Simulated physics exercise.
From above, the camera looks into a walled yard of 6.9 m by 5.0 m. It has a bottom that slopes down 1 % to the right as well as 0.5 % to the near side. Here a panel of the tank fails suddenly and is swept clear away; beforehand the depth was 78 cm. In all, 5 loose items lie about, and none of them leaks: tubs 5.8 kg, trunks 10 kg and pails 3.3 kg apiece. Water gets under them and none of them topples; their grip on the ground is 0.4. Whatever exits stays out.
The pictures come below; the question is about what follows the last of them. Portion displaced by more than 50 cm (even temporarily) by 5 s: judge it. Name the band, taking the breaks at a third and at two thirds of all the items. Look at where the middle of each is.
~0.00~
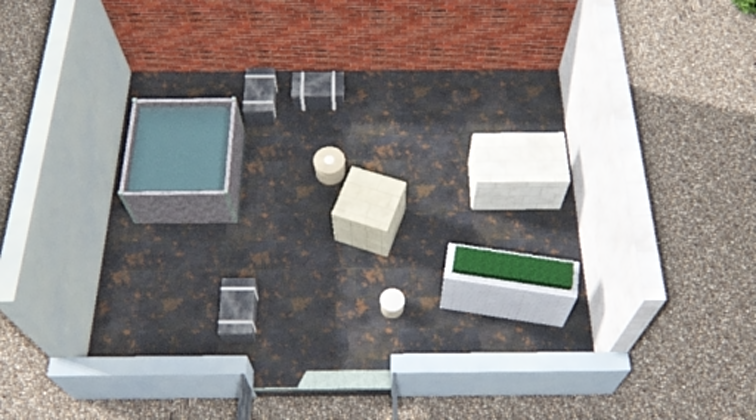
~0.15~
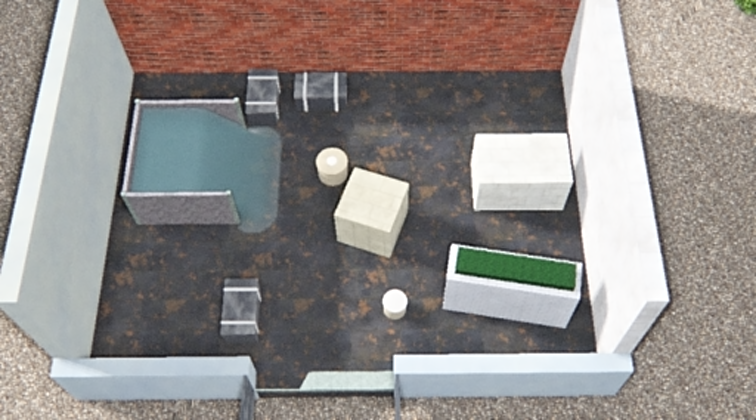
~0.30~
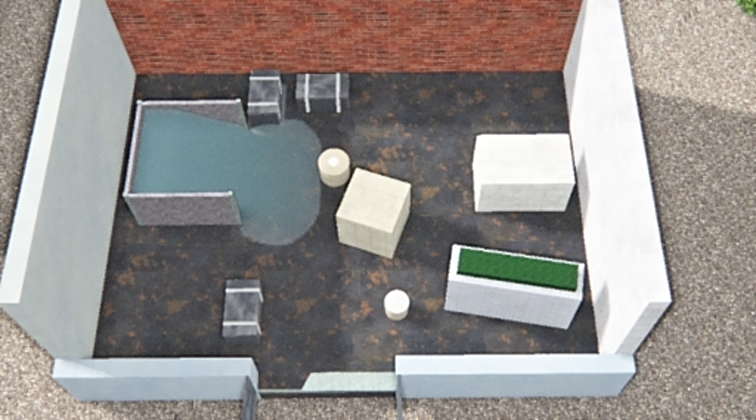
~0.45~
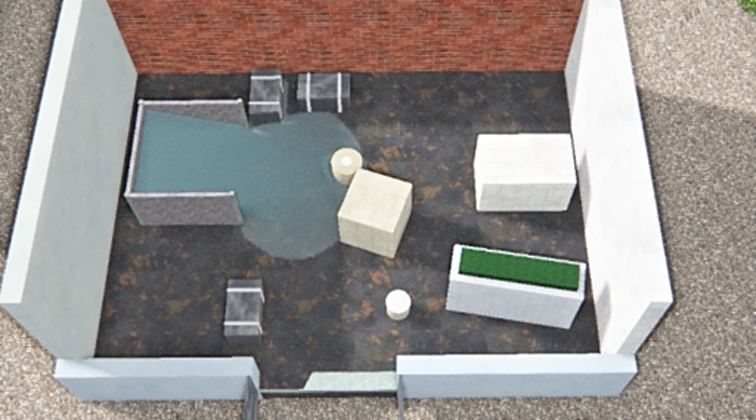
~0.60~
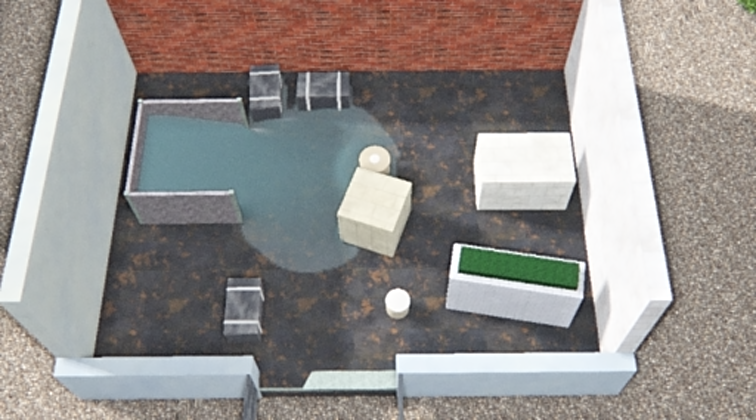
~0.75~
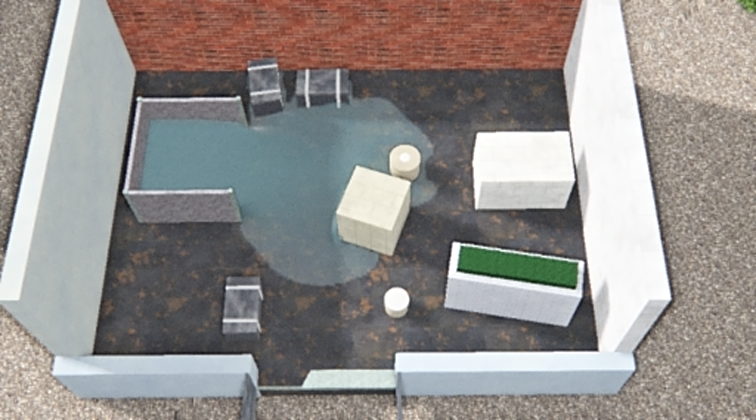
The answer is the middle band, one to two thirds.
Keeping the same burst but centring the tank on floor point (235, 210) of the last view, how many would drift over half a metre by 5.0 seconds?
The answer would then be 2.
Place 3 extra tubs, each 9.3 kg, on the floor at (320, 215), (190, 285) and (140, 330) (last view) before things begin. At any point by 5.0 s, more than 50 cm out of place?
So it's gets above, then stays below, then stays below.
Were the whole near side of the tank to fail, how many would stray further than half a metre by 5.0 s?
Result: 2.
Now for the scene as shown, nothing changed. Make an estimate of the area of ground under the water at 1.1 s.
Roughly 13 m2.
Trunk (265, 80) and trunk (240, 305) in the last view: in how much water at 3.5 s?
First roughly 1 cm, second roughly 2 cm.
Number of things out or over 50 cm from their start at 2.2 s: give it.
At that time I count 2.
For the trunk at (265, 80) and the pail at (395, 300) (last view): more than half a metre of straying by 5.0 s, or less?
First one stays inside it, second one exceeds it.
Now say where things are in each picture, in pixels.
The first frame shows a tub at (329, 160), on the bottom; a trunk at (259, 89) rests on the ground; water covers 2.0 m2; 0 of 5 have shifted.
The second frame shows a tub at (332, 161) rests on the ground; a trunk at (262, 90), on the bottom; water covers 3.0 m2; 0 of 5 have shifted.
The third frame shows a tub at (334, 162), on the bottom; a trunk at (263, 91) rests on the ground; 4.2 m2 under water; 0 of 5 have shifted.
The fourth frame shows a tub at (347, 161), on the bottom, 17 cm from its start; a trunk at (265, 90) rests on the ground; water covers 5.6 m2; 1 of 5 have shifted.
The fifth frame shows a tub at (375, 159), on the bottom, 60 cm from its start; a trunk at (264, 86), on the bottom, 8 cm from its start; 6.9 m2 under water; 2 of 5 have shifted.
The sixth frame shows a tub at (405, 158), on the bottom, 105 cm from its start; a trunk at (264, 80) rests on the ground, 17 cm from its start; 8.4 m2 under water; 2 of 5 have shifted.
After 1.1 s 1 of 5 are over 50 cm from their spots; 1 afloat.
After 2.2 s 2 of 5 are over 50 cm from their spots; 2 afloat.
After 3.5 s 2 of 5 are over 50 cm from their spots; 2 afloat.
After 5.0 s 2 of 5 are over 50 cm from their spots, and 2 have been at some point; 2 afloat.
